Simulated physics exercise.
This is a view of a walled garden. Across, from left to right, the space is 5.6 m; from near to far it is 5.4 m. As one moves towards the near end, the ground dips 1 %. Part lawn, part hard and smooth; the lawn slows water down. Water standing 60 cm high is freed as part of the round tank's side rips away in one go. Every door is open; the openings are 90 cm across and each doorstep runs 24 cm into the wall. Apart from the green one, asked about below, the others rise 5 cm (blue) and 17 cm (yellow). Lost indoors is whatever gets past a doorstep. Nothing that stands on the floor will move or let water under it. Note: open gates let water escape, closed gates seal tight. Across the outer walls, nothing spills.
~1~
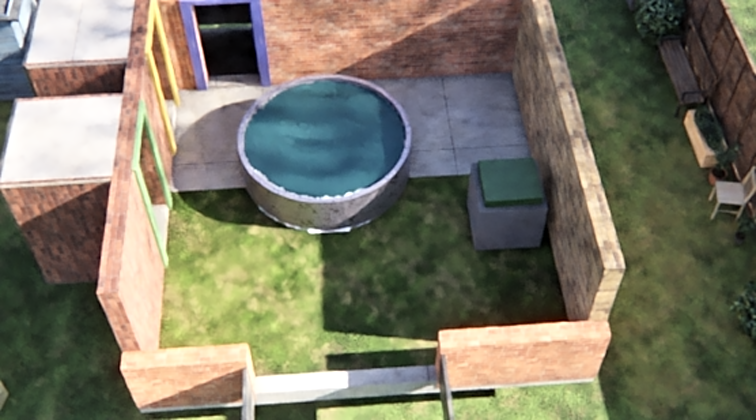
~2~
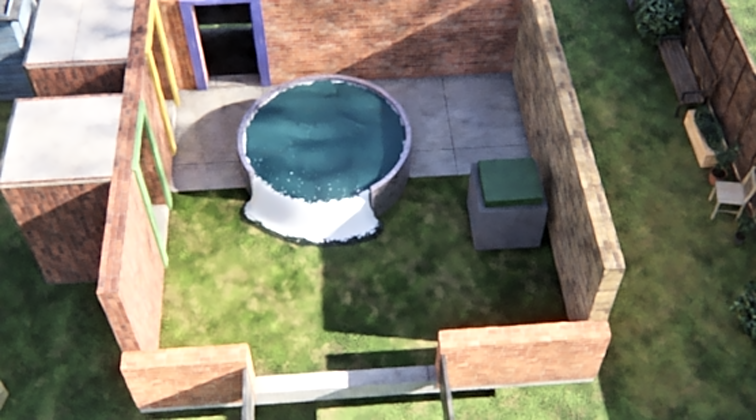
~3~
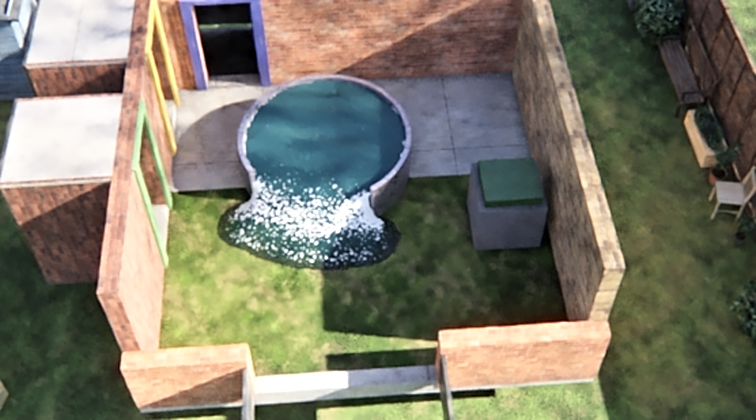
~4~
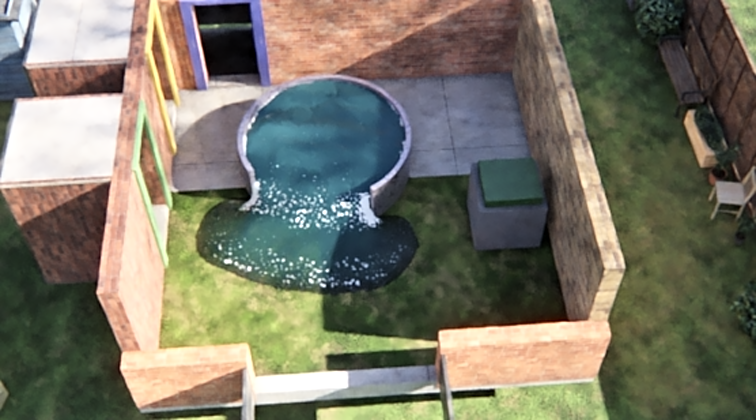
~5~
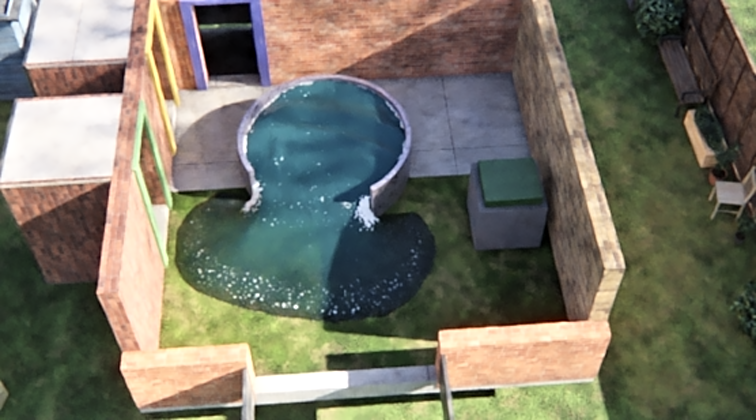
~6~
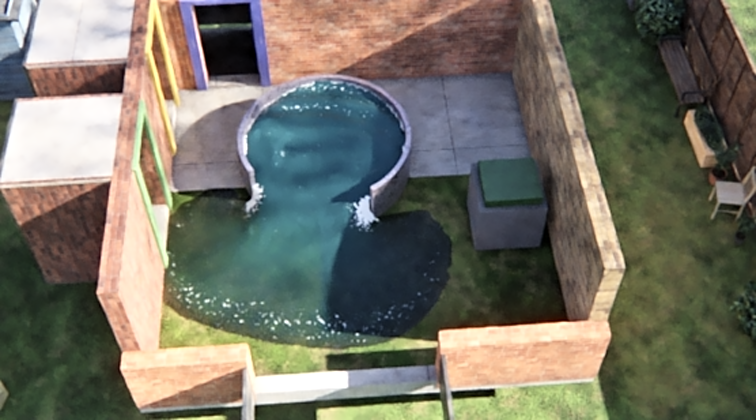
Water bursts from the round tank's near side and spreads widely across the walled lawn.
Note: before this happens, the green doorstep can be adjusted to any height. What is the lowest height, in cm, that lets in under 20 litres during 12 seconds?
About 8.5 cm.
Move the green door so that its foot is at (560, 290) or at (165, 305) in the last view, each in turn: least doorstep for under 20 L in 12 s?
About 5.5 cm for the first and 18 cm for the second.
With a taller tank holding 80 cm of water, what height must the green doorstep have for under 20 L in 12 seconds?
The step needs to be some 12.5 cm.
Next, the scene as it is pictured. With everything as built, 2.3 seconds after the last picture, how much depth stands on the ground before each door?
Depth at blue 0 cm, at green 10 cm, at yellow 0 cm.
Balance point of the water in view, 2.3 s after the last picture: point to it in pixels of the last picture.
Centre estimate: (295, 247) px, approximately.
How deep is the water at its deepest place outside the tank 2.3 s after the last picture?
Up to some 27 centimetres, I'd say.
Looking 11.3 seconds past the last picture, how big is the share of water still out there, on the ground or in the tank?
Around 46 percent is still there.
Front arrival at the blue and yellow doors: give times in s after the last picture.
Times - blue 4.5 seconds, yellow 3.2 seconds.
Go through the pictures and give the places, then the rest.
Still water, 60 cm deep, in the round tank at (325, 138); the green door at (154, 191) is dry, in the first frame.
The front is at (246, 218), 0.3 m from the gap at (308, 218); 0.5 m2 of floor is wet, 60 cm left at the back, in the second frame.
The gap is at (308, 220), the front 0.8 m out at (225, 235); the back of the round tank holds 60 cm, in the third frame.
The front is at (212, 259), 1.2 m from the gap at (308, 221); 3.1 m2 of floor is wet, 60 cm left at the back, in the fourth frame.
The front is at (198, 285), 1.6 m from the gap at (308, 221); 5.1 m2 of floor is wet, 59 cm left at the back, in the fifth frame.
Water pours out at (308, 221) and has run 2.0 m, to (184, 311); about 5 cm deep outside, 53 cm at the back; water is at the green door at (154, 191), in the sixth frame.
Then, 0.7 s after the last picture water covers 45 % of the floor, deepest (28 cm) near (303, 230); 8 cm at the green door, 0 litres in over its 13 cm doorstep.
Then, 2.3 s after the last picture water covers 55 % of the floor, deepest (27 cm) near (157, 383); 10 cm at the green door, 0 litres in over its 13 cm doorstep.
Then, 11.3 s after the last picture water covers 95 % of the floor, deepest (6 cm) near (157, 383); 6 cm at the green door, 1 litre in over its 13 cm doorstep.
At the green door as built, the water peaked near 12 cm, 3.3 s after the last picture.
With a doorstep of 7 cm, 39 litres would have come in within the 12 s; with 10 cm, 9 litres. So under 20 litres takes about 8.5 cm.
